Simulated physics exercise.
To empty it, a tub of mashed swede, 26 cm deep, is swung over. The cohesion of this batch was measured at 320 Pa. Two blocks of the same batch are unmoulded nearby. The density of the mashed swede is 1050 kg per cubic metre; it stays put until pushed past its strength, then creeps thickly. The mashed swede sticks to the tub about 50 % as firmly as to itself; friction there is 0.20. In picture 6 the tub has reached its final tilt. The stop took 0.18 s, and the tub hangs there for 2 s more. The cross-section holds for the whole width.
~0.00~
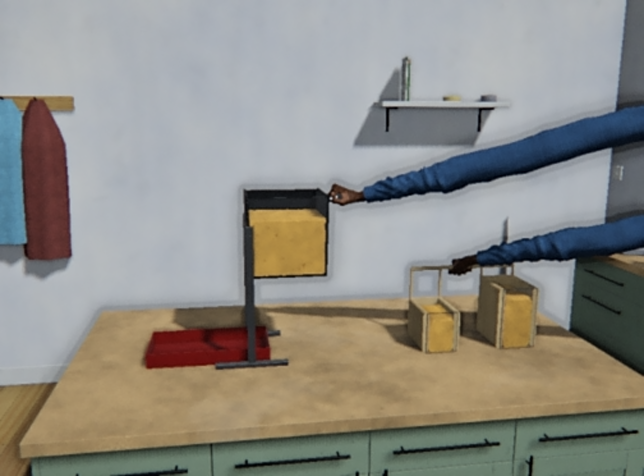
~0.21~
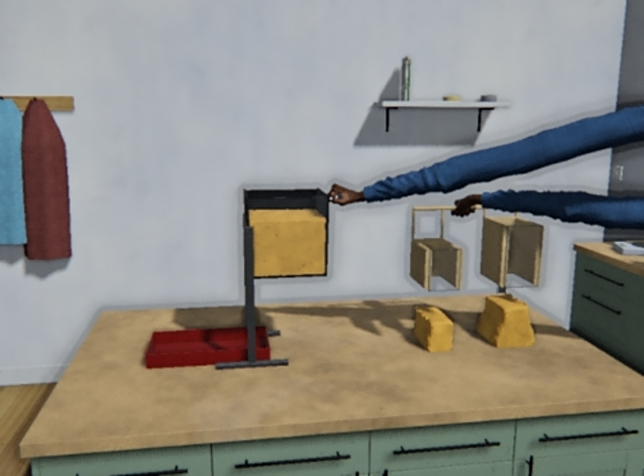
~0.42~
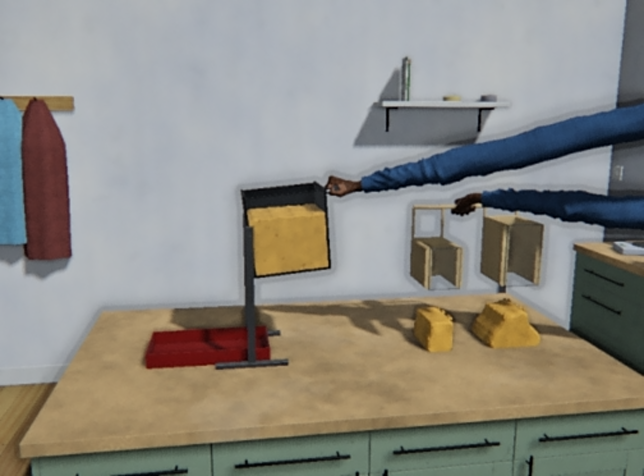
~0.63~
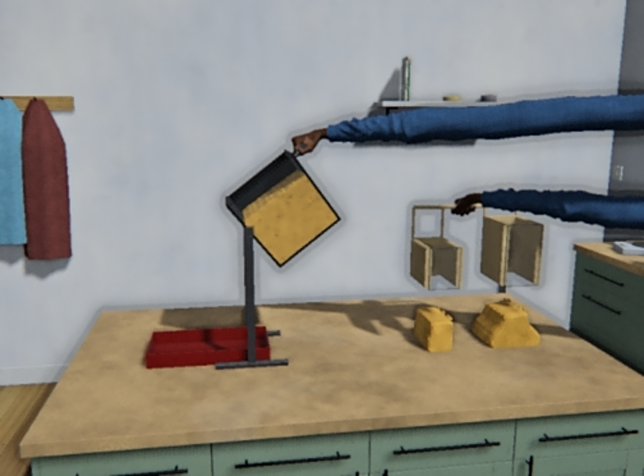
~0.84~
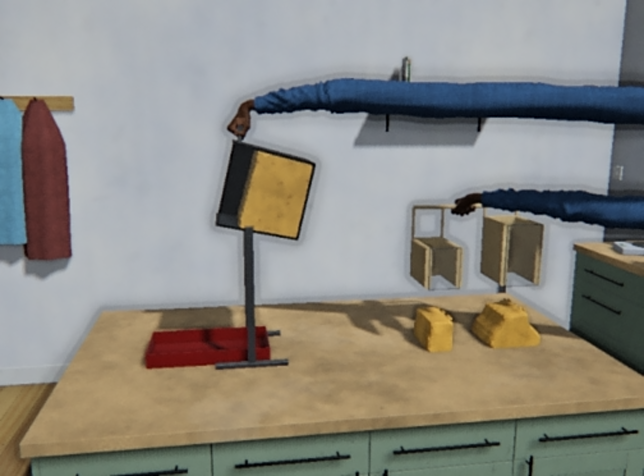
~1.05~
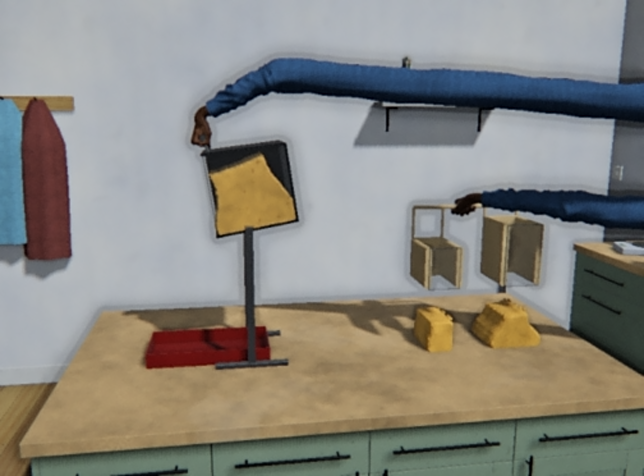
At first, one hand holds the rim of a tub of yellow mash on a stand while another lifts two moulds off smaller blocks, and the right block slumps wider. Then the first hand swings the tub over leftward onto its side, and the mash inside sags out of its square shape.
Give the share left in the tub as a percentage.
The share left in the tub is near 33 %.
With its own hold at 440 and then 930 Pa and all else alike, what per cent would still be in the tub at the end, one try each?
In turn about 40 %, 100 %.
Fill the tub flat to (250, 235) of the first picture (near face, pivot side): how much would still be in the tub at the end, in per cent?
In that case some 50 per cent.
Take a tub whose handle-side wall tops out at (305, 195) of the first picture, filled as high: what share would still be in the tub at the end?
It would be near 55 %.
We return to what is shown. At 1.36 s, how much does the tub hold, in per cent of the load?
Some 40 per cent.
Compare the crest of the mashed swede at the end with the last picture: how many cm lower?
About 15 cm.
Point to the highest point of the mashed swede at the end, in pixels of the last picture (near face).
Around (263, 204).
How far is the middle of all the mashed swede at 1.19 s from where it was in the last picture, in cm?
About 9 cm.
By 1.19 s, the tub is at 99 degrees and holds 69 %.
By 1.36 s, the tub is at 99 degrees and holds 41 %.
By 1.53 s, the tub is at 99 degrees and holds 36 %.
By 1.70 s, the tub is at 99 degrees and holds 34 %.
By 3.05 s, at the end, the tub is at 99 degrees and holds 33 %.
